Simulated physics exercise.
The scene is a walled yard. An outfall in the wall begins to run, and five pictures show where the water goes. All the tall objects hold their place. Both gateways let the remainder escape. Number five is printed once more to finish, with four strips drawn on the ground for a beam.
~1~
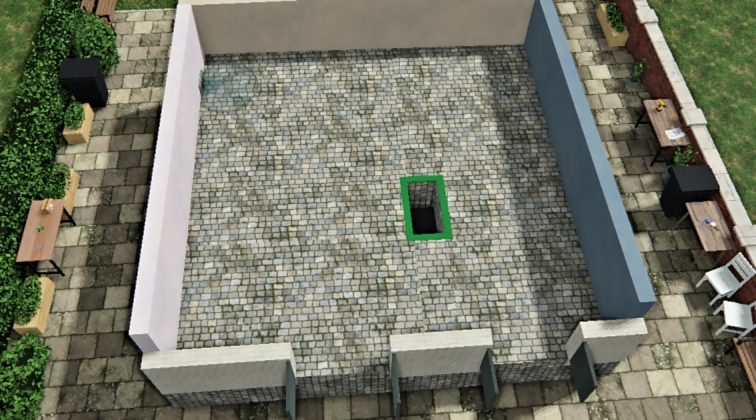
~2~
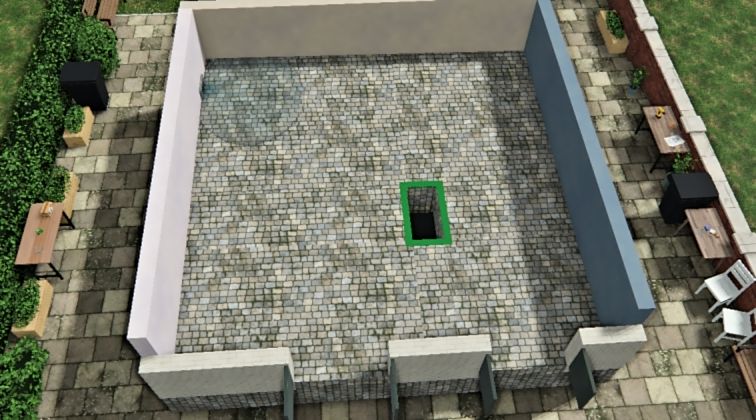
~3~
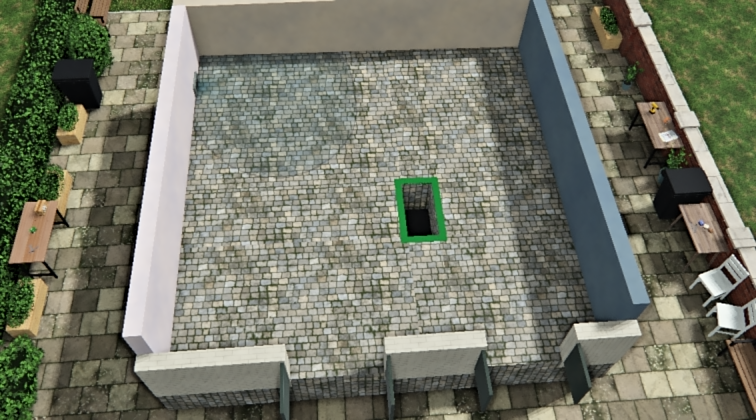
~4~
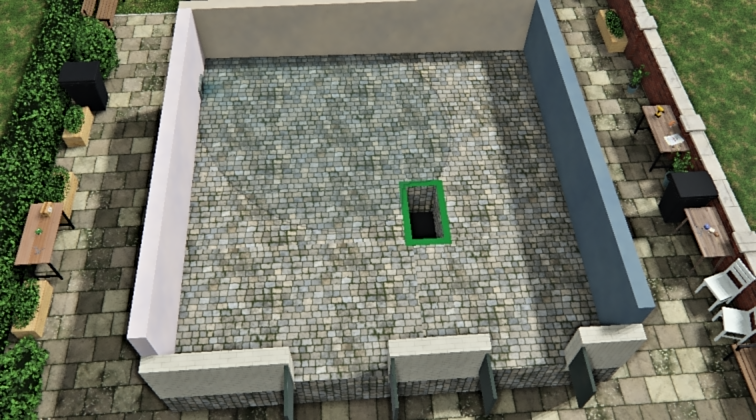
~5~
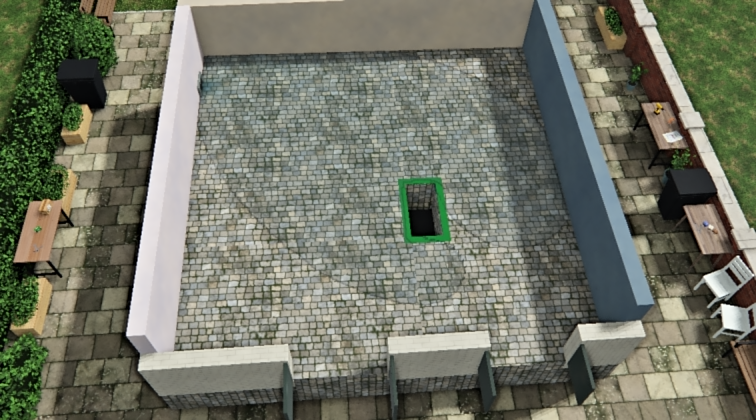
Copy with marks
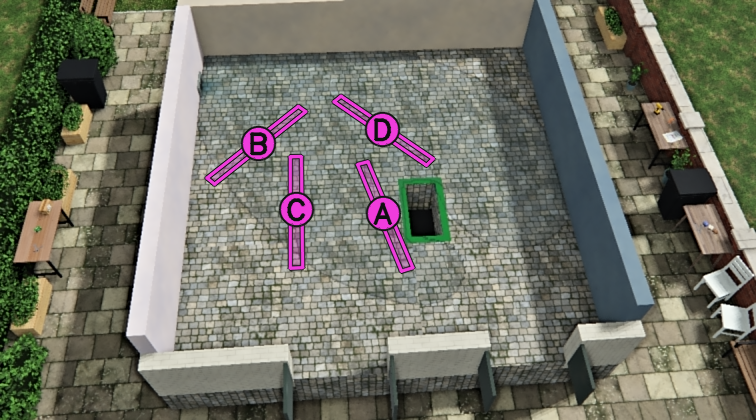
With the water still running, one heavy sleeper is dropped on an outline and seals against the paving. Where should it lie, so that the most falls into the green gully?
The best place is D.
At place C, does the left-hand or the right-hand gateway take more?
More leaves on the right.
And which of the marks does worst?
That would be B.
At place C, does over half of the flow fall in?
No, it does not.
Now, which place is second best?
C.
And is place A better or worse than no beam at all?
It is worse.
On the marked copy, A from (362, 163) to (407, 269); B from (210, 181) to (301, 109); C from (296, 267) to (295, 156); D from (337, 98) to (429, 161).
With A, about 11 % of the stream goes into the green gully, about 88 % out by the gates.
With B, about 8 % of the stream goes into the green gully, about 91 % out by the gates.
With C, about 26 % of the stream goes into the green gully, about 74 % out by the gates.
With D, about 39 % of the stream goes into the green gully, about 61 % out by the gates.
